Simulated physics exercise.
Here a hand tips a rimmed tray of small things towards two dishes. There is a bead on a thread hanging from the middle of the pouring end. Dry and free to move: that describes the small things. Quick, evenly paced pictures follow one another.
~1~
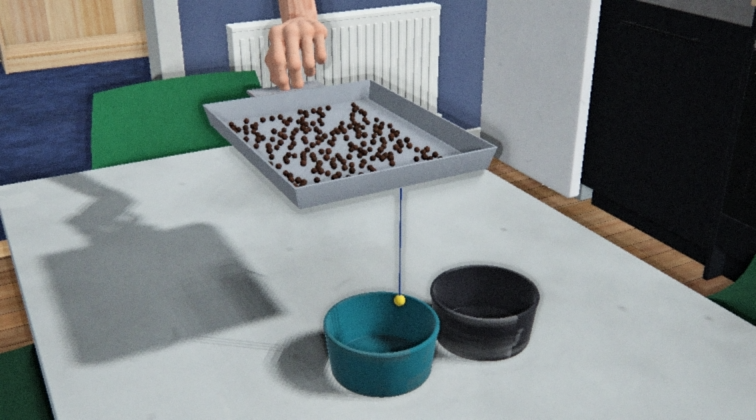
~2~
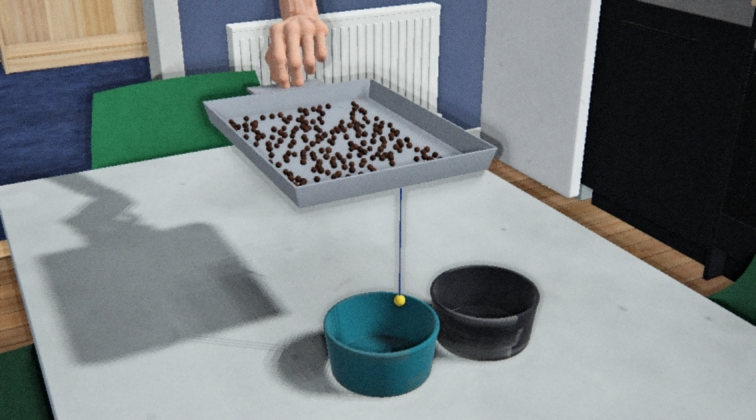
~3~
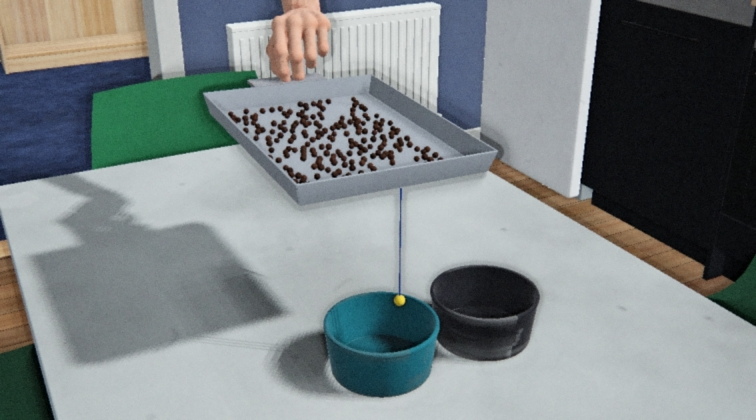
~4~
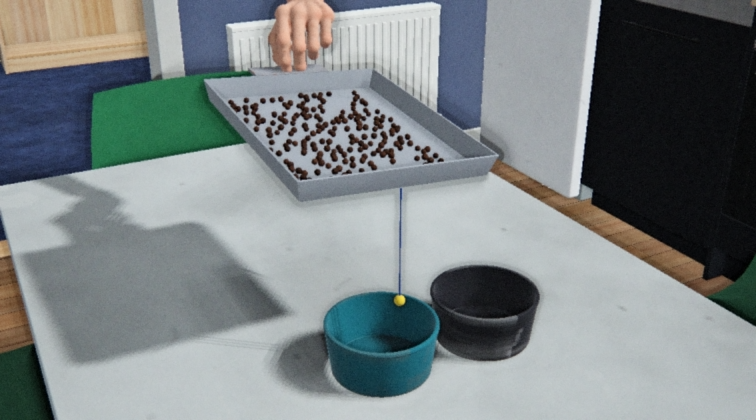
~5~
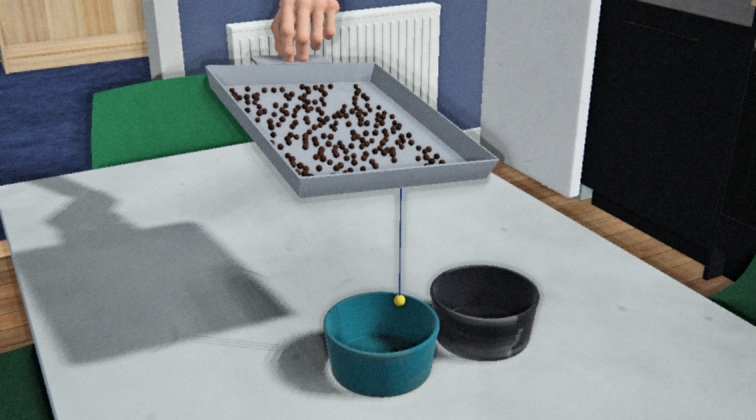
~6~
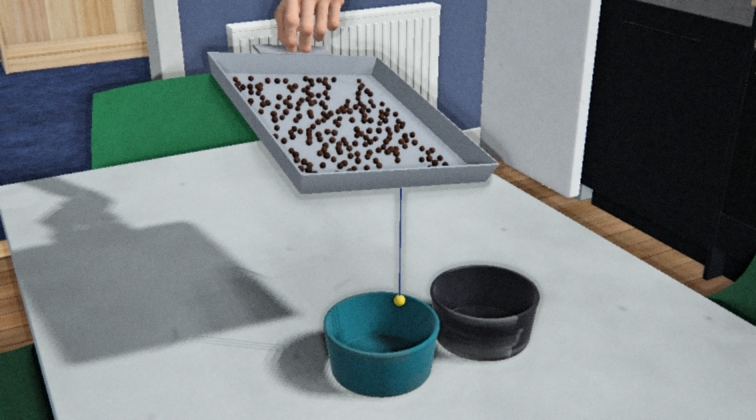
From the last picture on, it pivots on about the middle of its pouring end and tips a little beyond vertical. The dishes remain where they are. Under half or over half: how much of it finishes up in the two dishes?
Over half.
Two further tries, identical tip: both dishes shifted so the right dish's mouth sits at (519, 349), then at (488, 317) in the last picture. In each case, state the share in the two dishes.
First position: Some 0 %; second position: Some 40 %.
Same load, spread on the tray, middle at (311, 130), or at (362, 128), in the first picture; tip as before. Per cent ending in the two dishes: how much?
Close to 100 per cent, followed by close to 100 per cent.
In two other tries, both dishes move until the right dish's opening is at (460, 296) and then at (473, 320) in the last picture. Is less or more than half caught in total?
Taking them in turn, it's beyond half and then short of half.
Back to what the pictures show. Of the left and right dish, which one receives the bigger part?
The one that comes out ahead is the rightward one.
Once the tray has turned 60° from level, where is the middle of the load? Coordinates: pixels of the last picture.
I'd put it at about (451, 184).
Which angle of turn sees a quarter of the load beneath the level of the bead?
Near 90 degrees.
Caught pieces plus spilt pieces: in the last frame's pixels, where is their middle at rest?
I'd place the middle at about (486, 328).
Just after the last frame, tray tipped steeply; almost all on the tray; about a tenth in the right dish; just a few outside both; just a few in the air.
A moment on, tray tipped past a quarter turn; about a tenth on the tray; the larger part in the right dish; just a few outside both; about a tenth in the air.
Further on, tray tipped past a quarter turn; almost all in the right dish; just a few outside both.
When it is over, tray tipped past a quarter turn; not one in the left dish; almost all in the right dish; just a few outside both.
